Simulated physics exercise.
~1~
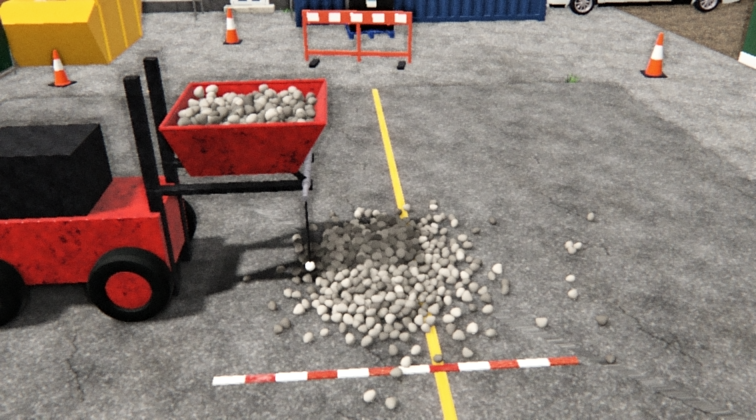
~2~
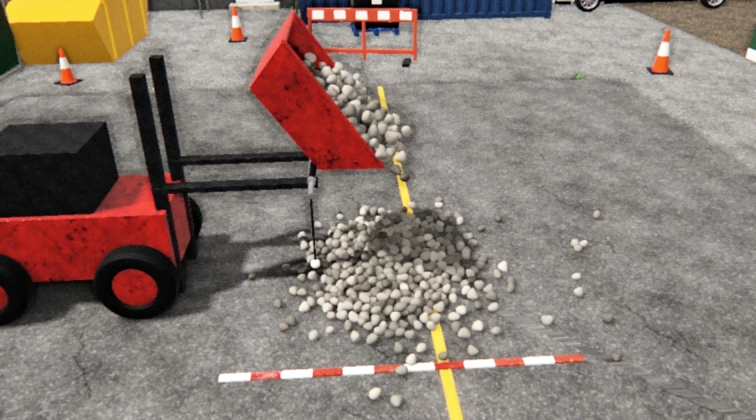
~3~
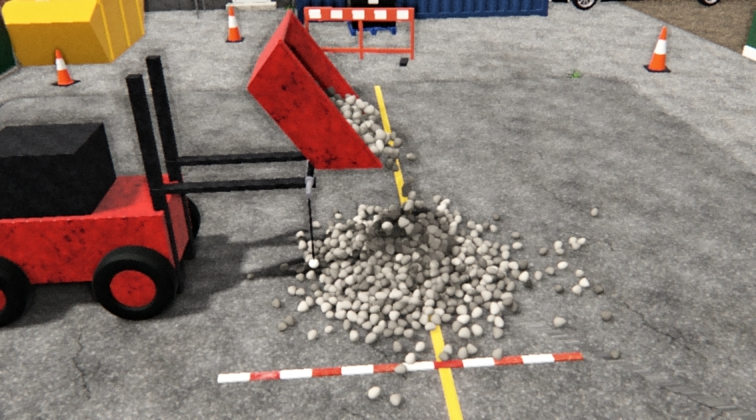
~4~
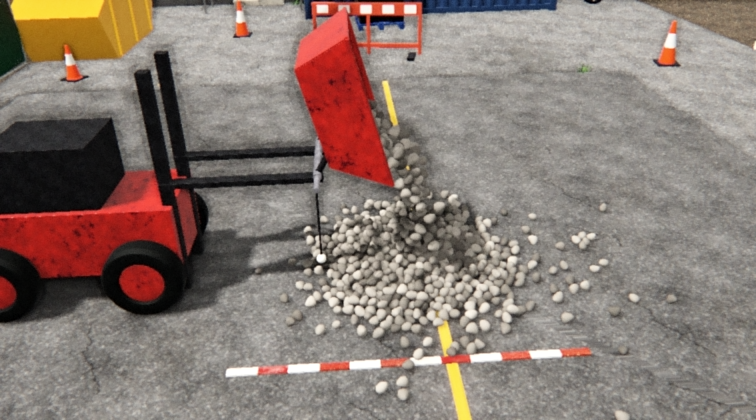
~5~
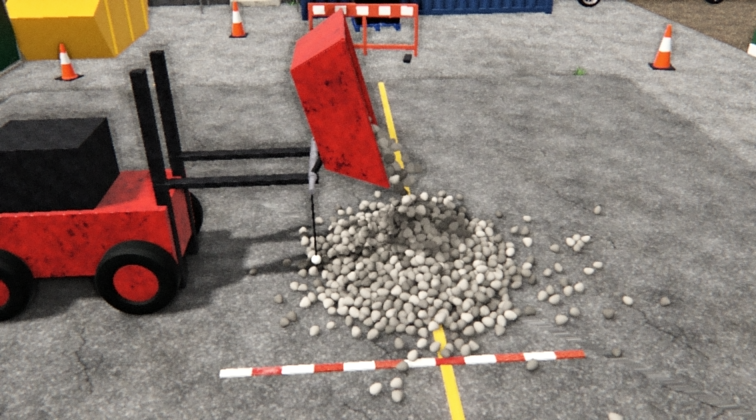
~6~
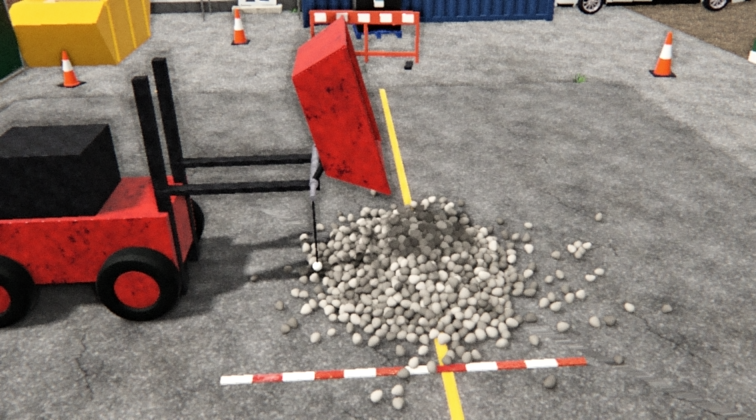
A red skip heaped with pale, rounded stones is held up by a red and black forklift-like machine at the left of a grey paved yard, seen from slightly above by a gently swaying camera. Below it, a loose pile of similar stones lies across a yellow line, behind a red and white striped staff, with orange cones and a barrier farther back. The skip tips steeply to the right and stones begin sliding out. It pauses while some still fall, then tips further, pouring more onto the pile. Finally the skip hangs still and empty above a broader heap spread across the line.
